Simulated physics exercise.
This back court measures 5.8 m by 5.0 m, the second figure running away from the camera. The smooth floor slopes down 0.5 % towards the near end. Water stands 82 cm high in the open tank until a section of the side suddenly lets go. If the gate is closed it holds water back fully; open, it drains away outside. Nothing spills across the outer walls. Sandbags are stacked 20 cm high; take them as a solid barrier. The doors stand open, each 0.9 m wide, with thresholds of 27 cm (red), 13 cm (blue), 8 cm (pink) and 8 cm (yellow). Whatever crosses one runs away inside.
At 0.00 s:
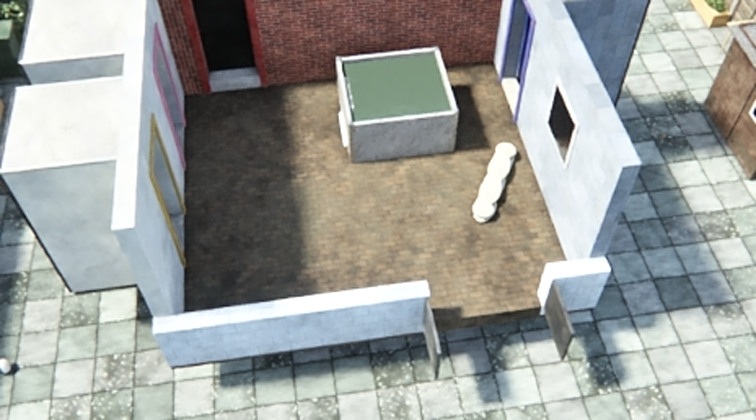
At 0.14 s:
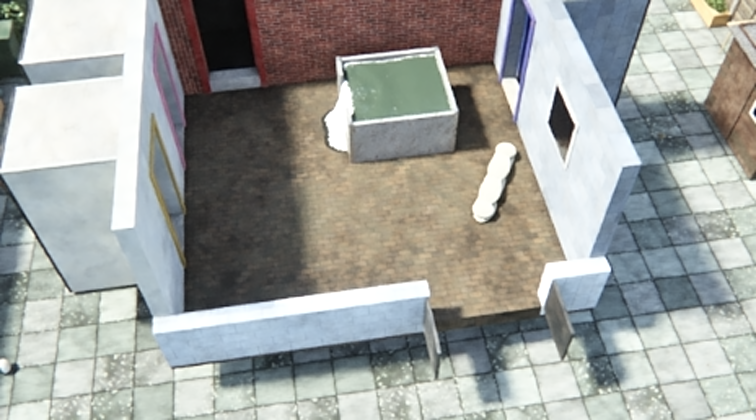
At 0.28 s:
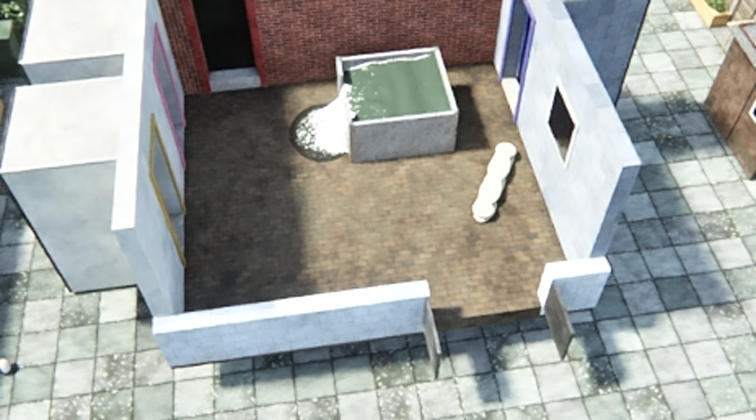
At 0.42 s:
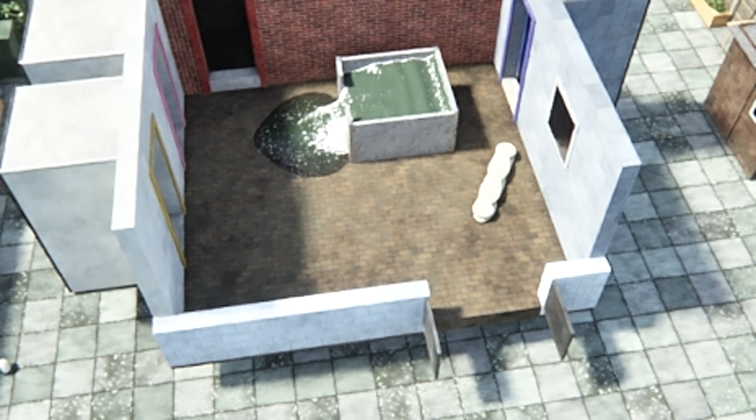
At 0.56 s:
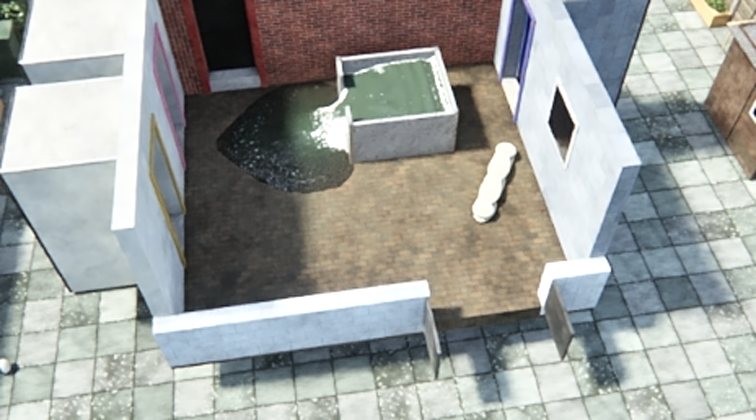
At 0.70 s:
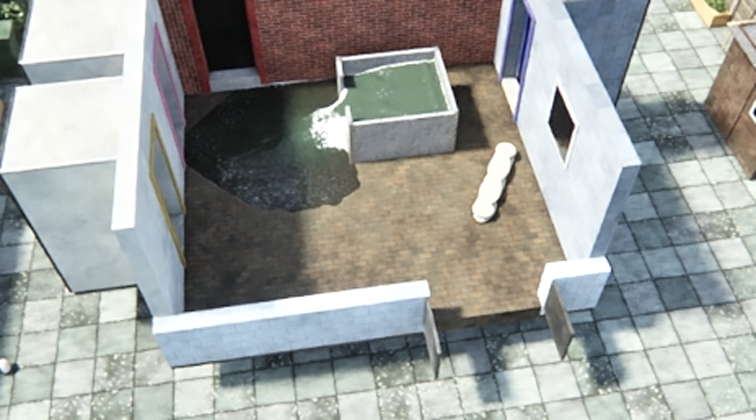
Dark green water pours from the left side of a raised grey tank, foaming white at first, and spreads leftward and forward in a widening dark pool while the tank's level lowers slightly. The fixed, high view looks down into a roofless court with brown brick floor, pale walls and a red brick back wall. A white row of sandbags lies at right, behind open doors in the low front wall.
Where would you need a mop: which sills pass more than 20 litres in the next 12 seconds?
The water let in: At the red door it stays under the limit; at the blue door it keeps below the limit; at the pink door it goes over the limit; at the yellow door it goes over the limit.
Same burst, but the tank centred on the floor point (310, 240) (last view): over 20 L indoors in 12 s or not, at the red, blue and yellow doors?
Against that limit: Red not over, blue below, yellow over.
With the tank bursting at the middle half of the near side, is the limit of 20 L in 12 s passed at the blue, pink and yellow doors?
Then: Blue not over, pink under, yellow under.
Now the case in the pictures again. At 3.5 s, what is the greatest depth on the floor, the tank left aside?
About 21 cm.
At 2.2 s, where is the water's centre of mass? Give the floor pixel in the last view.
Near (315, 145).
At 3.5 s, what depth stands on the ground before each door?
Depths in cm: Red 17, blue 0, pink 20, yellow 10.
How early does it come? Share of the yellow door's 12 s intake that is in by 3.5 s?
About 85 per cent.
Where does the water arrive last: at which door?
It is the blue one.
After 1.4 s water covers 35 % of the floor and is deepest (46 cm) near (195, 101); red door 21 cm at the sill, 0 L in, blue door not reached, pink door 15 cm at the sill, 62 L in, yellow door 15 cm at the sill, 1 L in.
After 2.2 s water covers 40 % of the floor and is deepest (36 cm) near (185, 161); red door 19 cm at the sill, 0 L in, blue door not reached, pink door 26 cm at the sill, 170 L in, yellow door 15 cm at the sill, 21 L in.
After 3.5 s water covers 45 % of the floor and is deepest (21 cm) near (341, 127); red door 17 cm at the sill, 0 L in, blue door not reached, pink door 20 cm at the sill, 255 L in, yellow door 10 cm at the sill, 38 L in.
After 7.0 s water covers 85 % of the floor and is deepest (14 cm) near (185, 330); red door 9 cm at the sill, 0 L in, blue door 3 cm at the sill, 0 L in, pink door 10 cm at the sill, 333 L in, yellow door 7 cm at the sill, 45 L in.
After 12.0 s water covers 95 % of the floor and is deepest (11 cm) near (567, 288); red door 4 cm at the sill, 0 L in, blue door 10 cm at the sill, 0 L in, pink door 5 cm at the sill, 338 L in, yellow door 5 cm at the sill, 45 L in.
